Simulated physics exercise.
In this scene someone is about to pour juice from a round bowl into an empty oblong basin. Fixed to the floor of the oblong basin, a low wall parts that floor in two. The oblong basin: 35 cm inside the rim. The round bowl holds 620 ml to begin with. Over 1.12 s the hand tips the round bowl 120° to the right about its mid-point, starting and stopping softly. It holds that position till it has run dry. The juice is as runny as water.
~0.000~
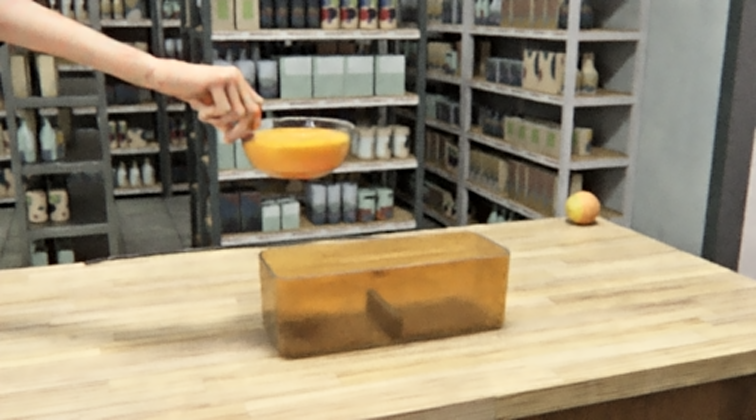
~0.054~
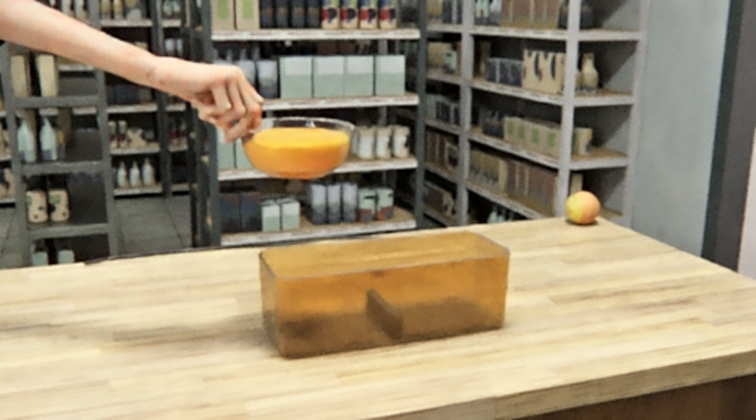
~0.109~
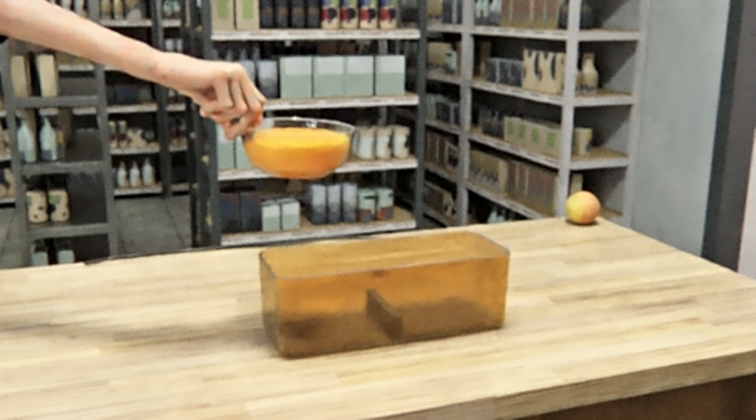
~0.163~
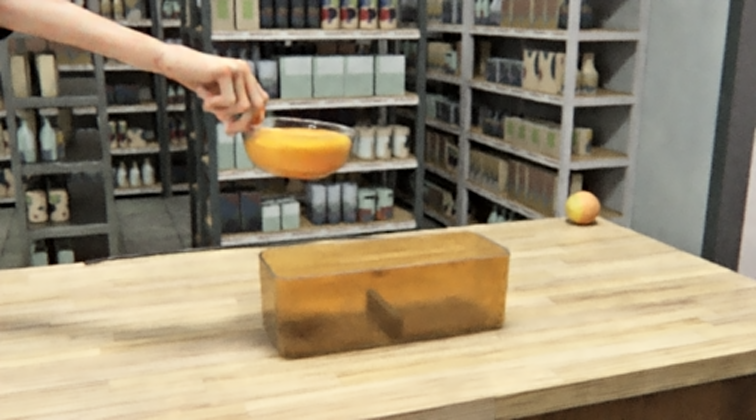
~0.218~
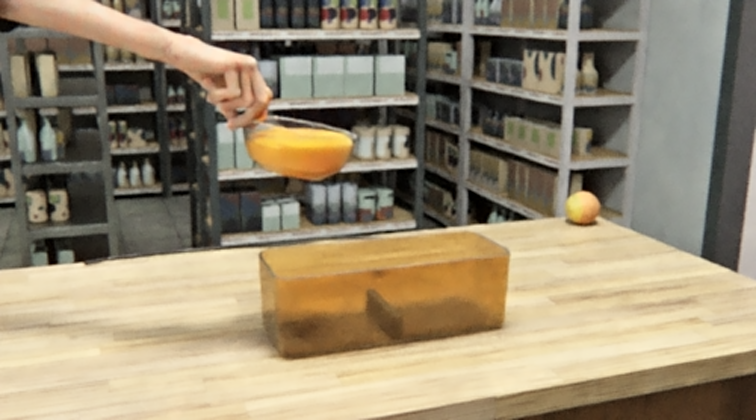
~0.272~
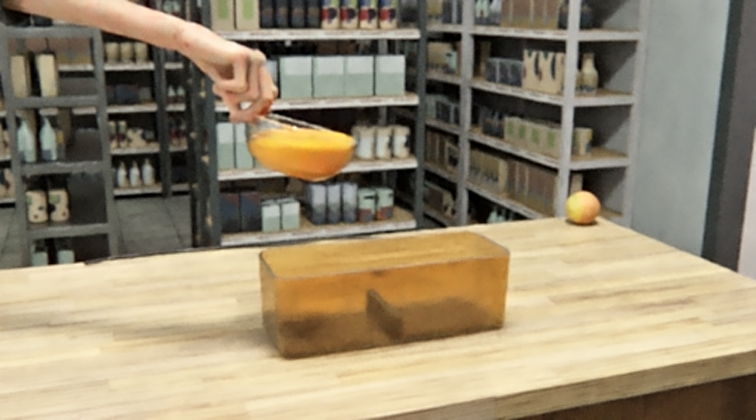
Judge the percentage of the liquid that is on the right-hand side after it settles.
My estimate is 63 %.
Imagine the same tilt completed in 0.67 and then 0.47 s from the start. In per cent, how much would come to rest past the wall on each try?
50 per cent first, 40 per cent second.
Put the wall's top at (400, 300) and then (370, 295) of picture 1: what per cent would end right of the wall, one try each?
Respectively close to 35 and 75 %.
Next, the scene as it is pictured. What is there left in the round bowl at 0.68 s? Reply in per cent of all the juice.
Portion remaining: Approx. 24 per cent.
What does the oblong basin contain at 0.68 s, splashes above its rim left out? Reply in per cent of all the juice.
Roughly 34 percent.
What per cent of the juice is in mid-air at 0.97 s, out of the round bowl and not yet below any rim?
Estimated airborne part: Roughly 3 per cent.
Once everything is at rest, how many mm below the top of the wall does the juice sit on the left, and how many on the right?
Left side: Around 26 mm. Right side: Around 18 mm.
By 0.68 s the tilt is 79° and 23 per cent is still to pour, 4 is left of the wall and 30 right of it.
By 0.97 s the tilt is 115° and 0 per cent is still to pour, 35 is left of the wall and 62 right of it.
By 1.28 s the tilt is 120° and 0 per cent is still to pour, 36 is left of the wall and 63 right of it.
By 1.62 s the tilt is 120° and 0 per cent is still to pour, 36 is left of the wall and 63 right of it.
At rest 36 per cent lies left of the wall, 63 right of it and 1 outside.
